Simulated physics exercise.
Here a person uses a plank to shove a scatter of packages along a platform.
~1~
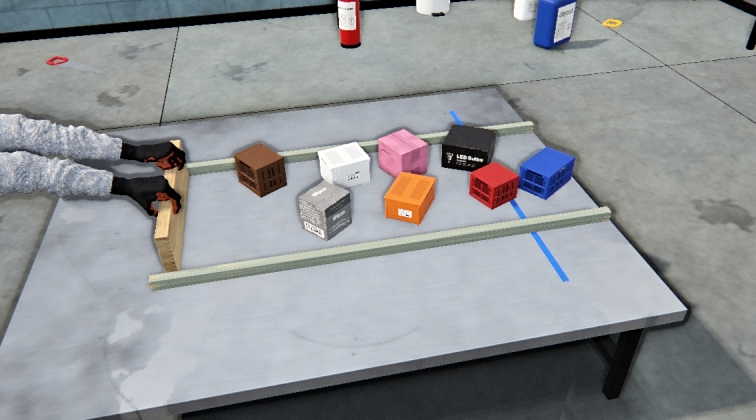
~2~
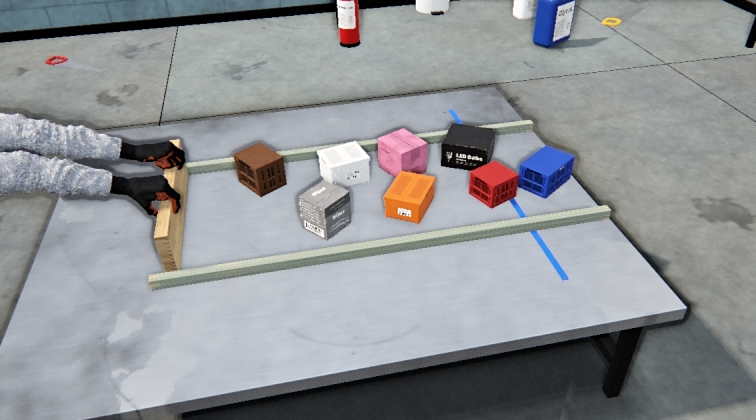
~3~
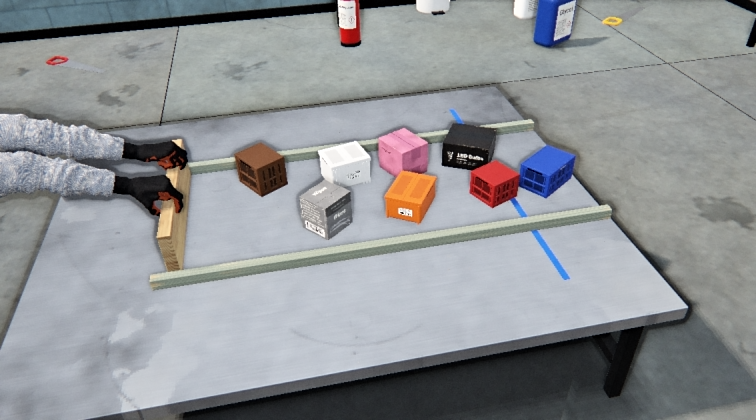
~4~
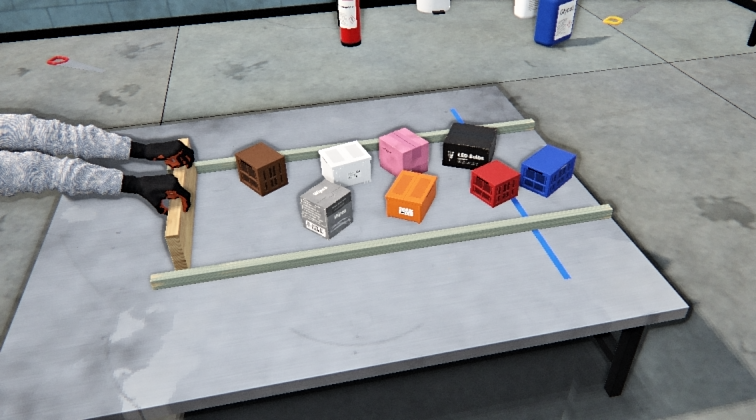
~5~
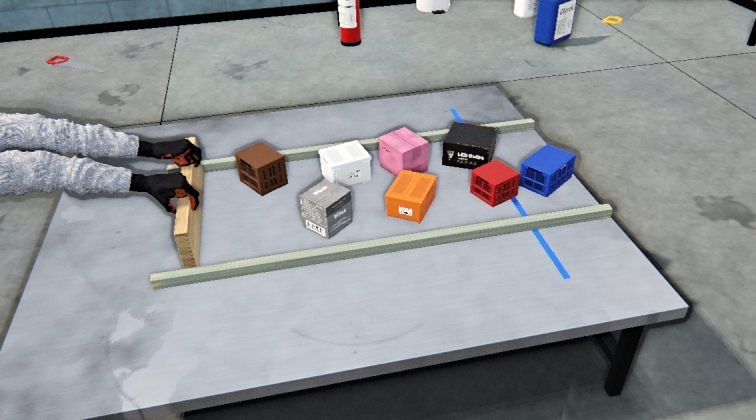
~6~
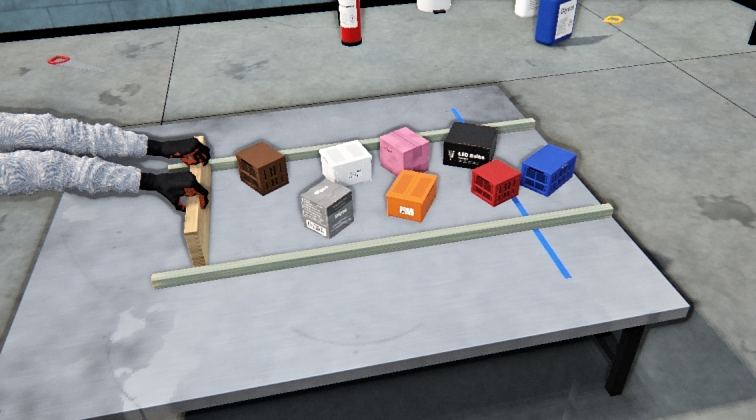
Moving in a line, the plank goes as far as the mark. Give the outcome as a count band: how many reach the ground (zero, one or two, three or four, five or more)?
Three or four reach the ground.
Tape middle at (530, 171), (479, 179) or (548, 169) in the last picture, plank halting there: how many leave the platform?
Tallies in the order asked: 5, 2, 6.
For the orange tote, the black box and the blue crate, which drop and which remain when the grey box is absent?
Result - orange tote: It stays aboard; black box: It comes off; blue crate: It comes off.
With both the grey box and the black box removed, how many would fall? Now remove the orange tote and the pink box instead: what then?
You'd count 2 the first time and 1 the second time.
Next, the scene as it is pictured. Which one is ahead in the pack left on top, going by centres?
It's the red crate.
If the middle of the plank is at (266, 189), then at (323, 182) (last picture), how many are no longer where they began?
First 1, then 4.
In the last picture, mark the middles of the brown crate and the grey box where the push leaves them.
(501, 141) and (540, 188).
Early on, none off yet; blue crate at rest near (548, 170); red crate at rest near (495, 183); black box at rest near (471, 146).
A while later, none off yet; blue crate at rest near (548, 170); red crate at rest near (495, 183); black box travelled a little near (494, 141).
Further along, none off yet; blue crate travelled a little near (567, 163); red crate travelled about its own width near (524, 167); black box travelled well along near (549, 130).
Finally, the number that fall off is three or four; lost, pink box, black box and blue crate.
